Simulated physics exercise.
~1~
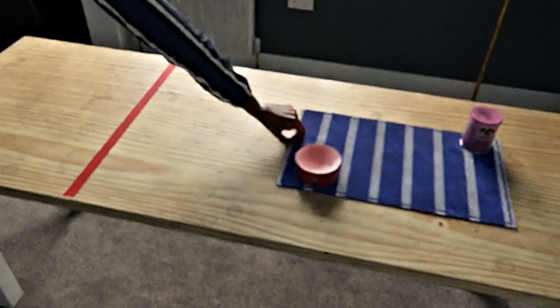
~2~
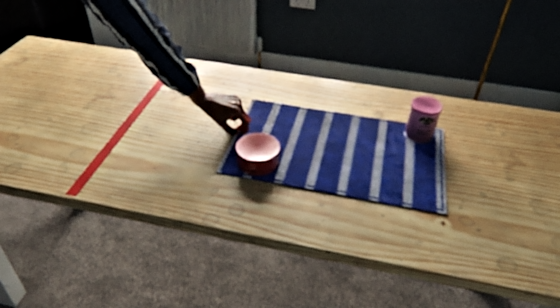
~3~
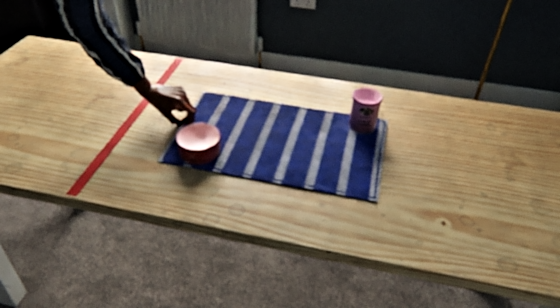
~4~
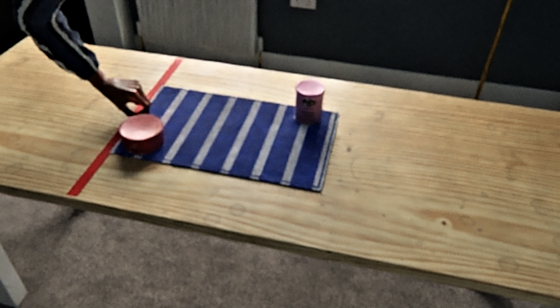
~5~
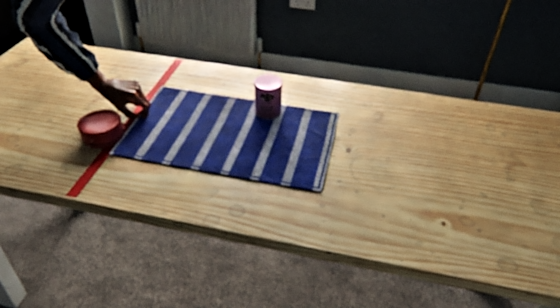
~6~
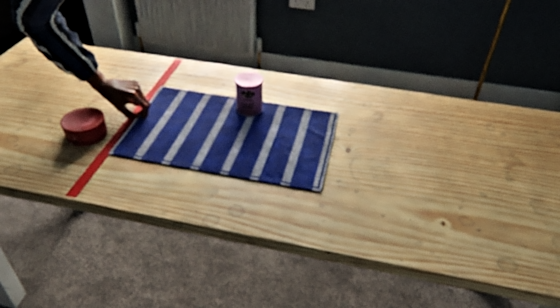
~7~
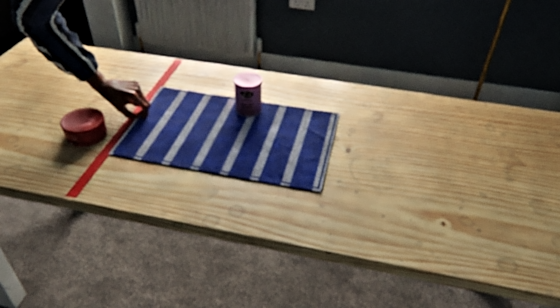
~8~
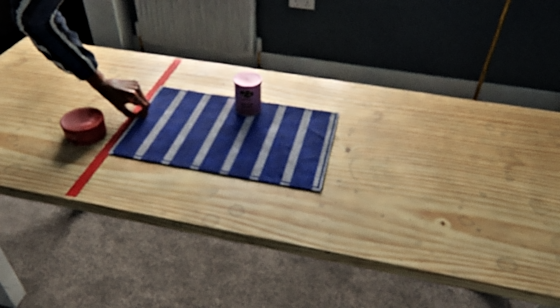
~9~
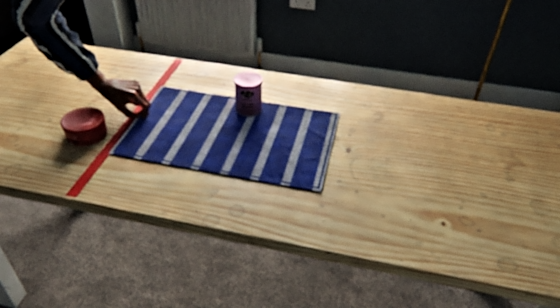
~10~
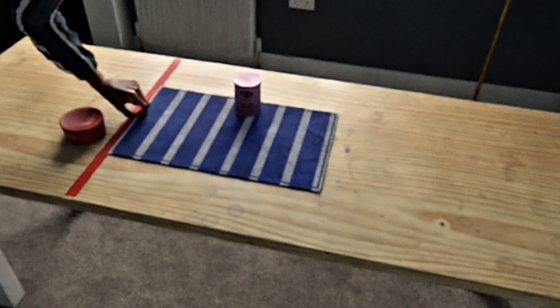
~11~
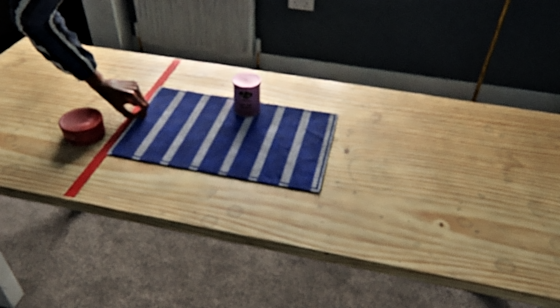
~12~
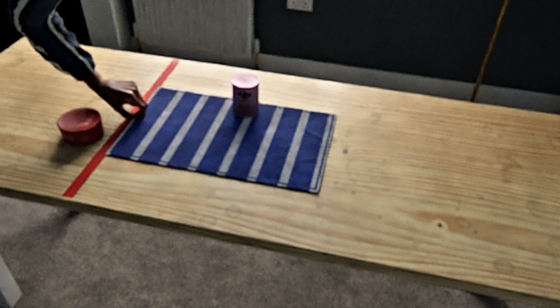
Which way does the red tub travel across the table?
The red tub travels to the left, going past the edge of the striped cloth and over the red tape.
